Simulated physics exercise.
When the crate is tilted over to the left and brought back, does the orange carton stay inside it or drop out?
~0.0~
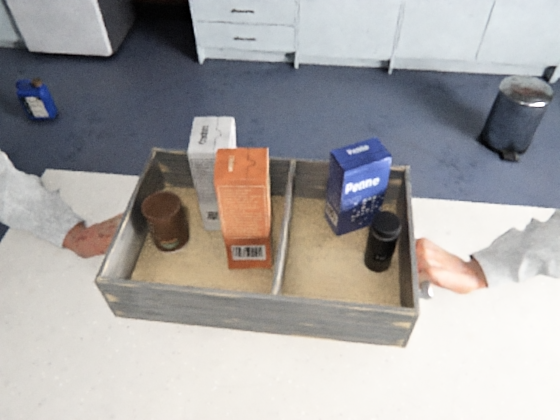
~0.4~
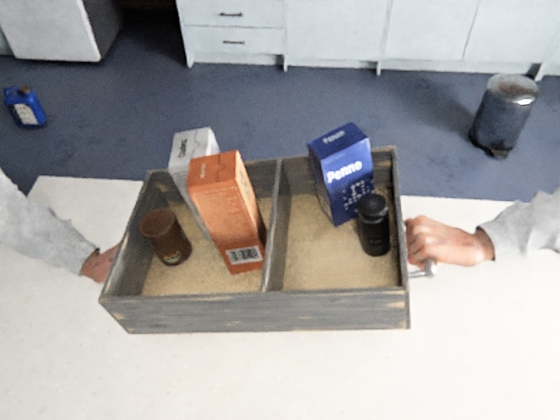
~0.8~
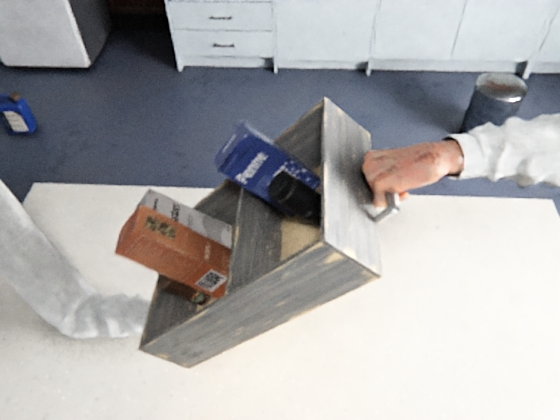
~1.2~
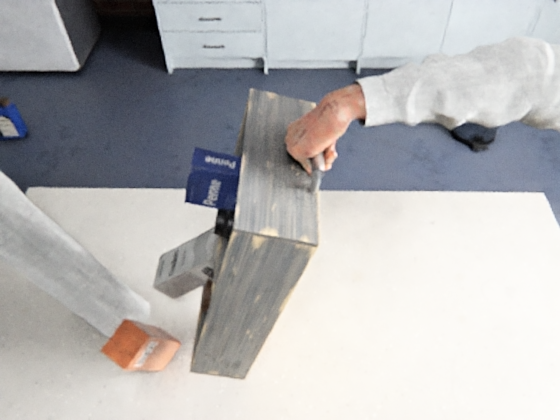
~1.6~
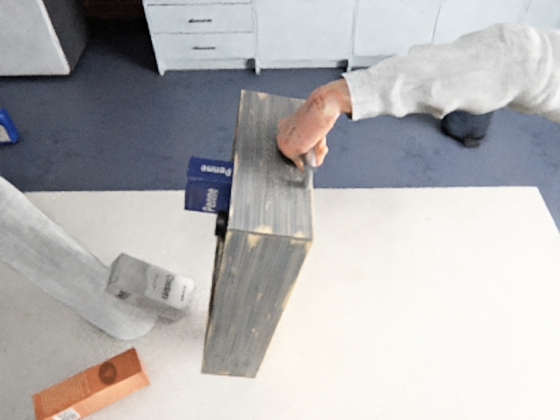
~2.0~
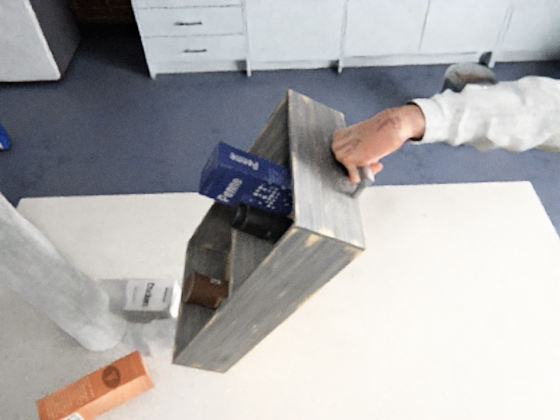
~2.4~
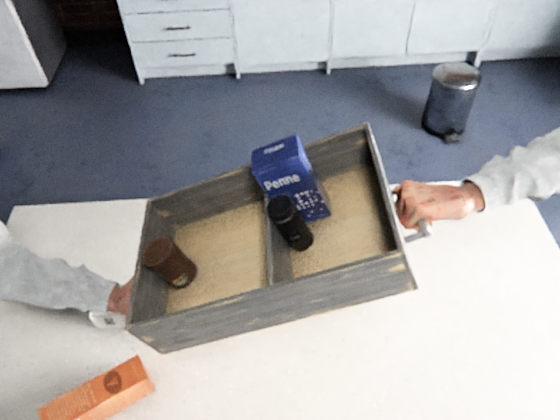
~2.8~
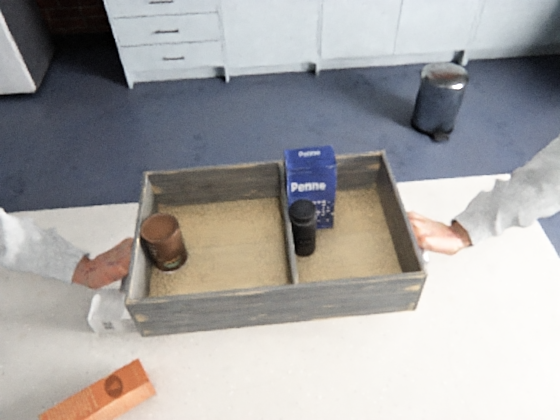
The orange carton drops out over the lowered left side and is left lying on the white surface beside the crate.
